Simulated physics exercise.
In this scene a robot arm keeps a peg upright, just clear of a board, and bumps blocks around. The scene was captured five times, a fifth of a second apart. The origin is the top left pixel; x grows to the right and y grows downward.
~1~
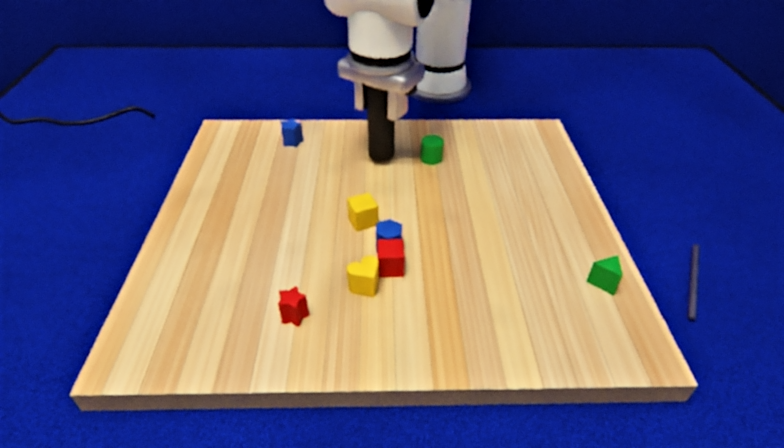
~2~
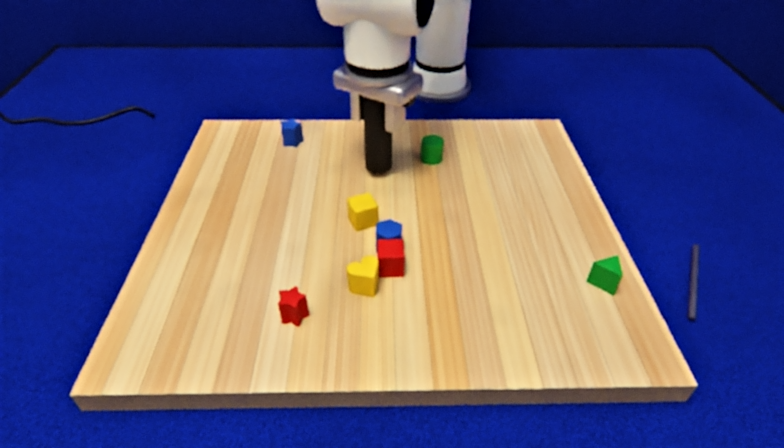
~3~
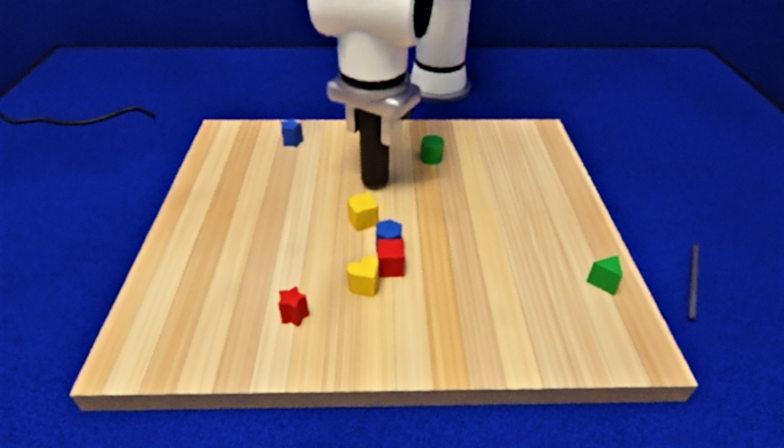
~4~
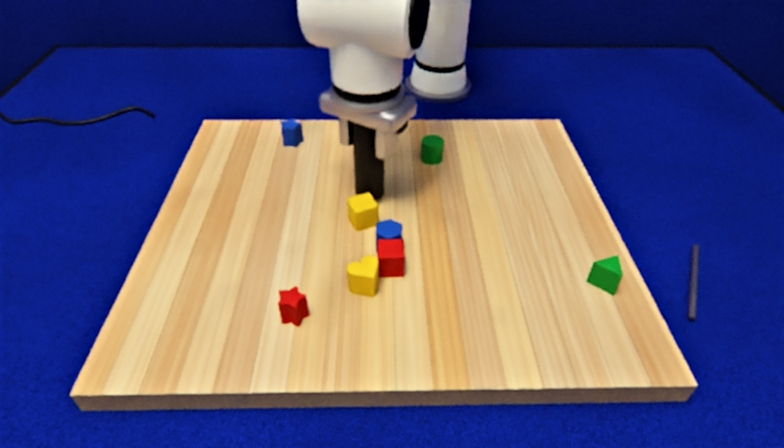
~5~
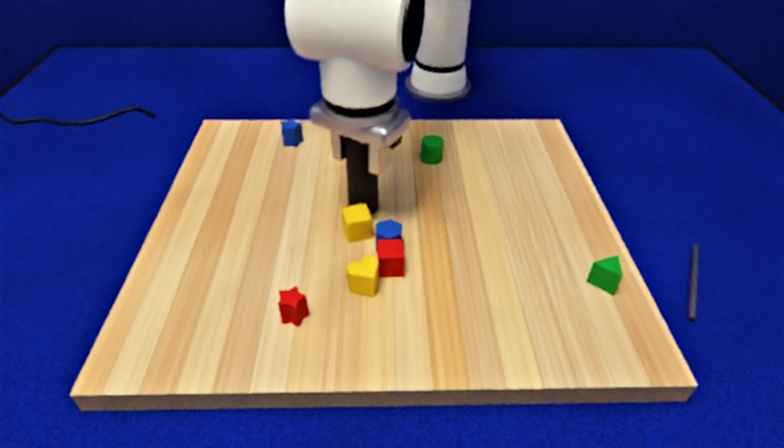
A robot arm moved its black peg forward across the wooden board, drifting slightly left, then nudged the yellow cube a little toward the front while the other colored blocks stayed still.
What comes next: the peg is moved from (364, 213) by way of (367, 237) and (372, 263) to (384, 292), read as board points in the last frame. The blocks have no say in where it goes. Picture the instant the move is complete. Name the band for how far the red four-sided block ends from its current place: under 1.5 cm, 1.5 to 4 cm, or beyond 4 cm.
It falls in the over 4 cm band.
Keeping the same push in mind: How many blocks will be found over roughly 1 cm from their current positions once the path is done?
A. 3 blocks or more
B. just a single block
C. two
A: 3 blocks or more.
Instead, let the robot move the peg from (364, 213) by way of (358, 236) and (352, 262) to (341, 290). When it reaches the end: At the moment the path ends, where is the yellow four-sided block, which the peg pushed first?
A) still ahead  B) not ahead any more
The correct letter is A.
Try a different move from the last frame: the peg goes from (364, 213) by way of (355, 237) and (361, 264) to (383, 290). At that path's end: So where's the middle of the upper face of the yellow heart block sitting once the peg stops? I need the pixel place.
My estimate: (369, 290).
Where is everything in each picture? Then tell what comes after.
In the first frame, tip of the peg at (381, 154), middles of tops, yellow four-sided block at (362, 202), yellow heart block at (364, 266), blue six-sided block at (389, 228), red four-sided block at (391, 248).
In the second frame, peg at (379, 166), nothing pushed.
In the third frame, peg at (375, 179), nothing pushed.
In the fourth frame, peg at (370, 192), nothing pushed.
In the fifth frame, peg at (364, 207), yellow four-sided block at (357, 213), yellow heart block at (364, 266), blue six-sided block at (389, 228), red four-sided block at (391, 248).
The first path, step by step. One third of the way, peg at (366, 231); yellow four-sided block at (348, 234), turned 60° clockwise; blue six-sided block at (391, 229).
Two thirds of the way, peg at (372, 258); yellow four-sided block at (340, 245), turned 90° clockwise; blue six-sided block at (401, 236), turned 70° anticlockwise; red four-sided block at (399, 259).
At the end, peg at (384, 286); yellow four-sided block at (340, 245), turned 90° clockwise; yellow heart block at (361, 286), turned 85° clockwise; blue six-sided block at (401, 236), turned 70° anticlockwise; red four-sided block at (420, 276), turned 45° anticlockwise.
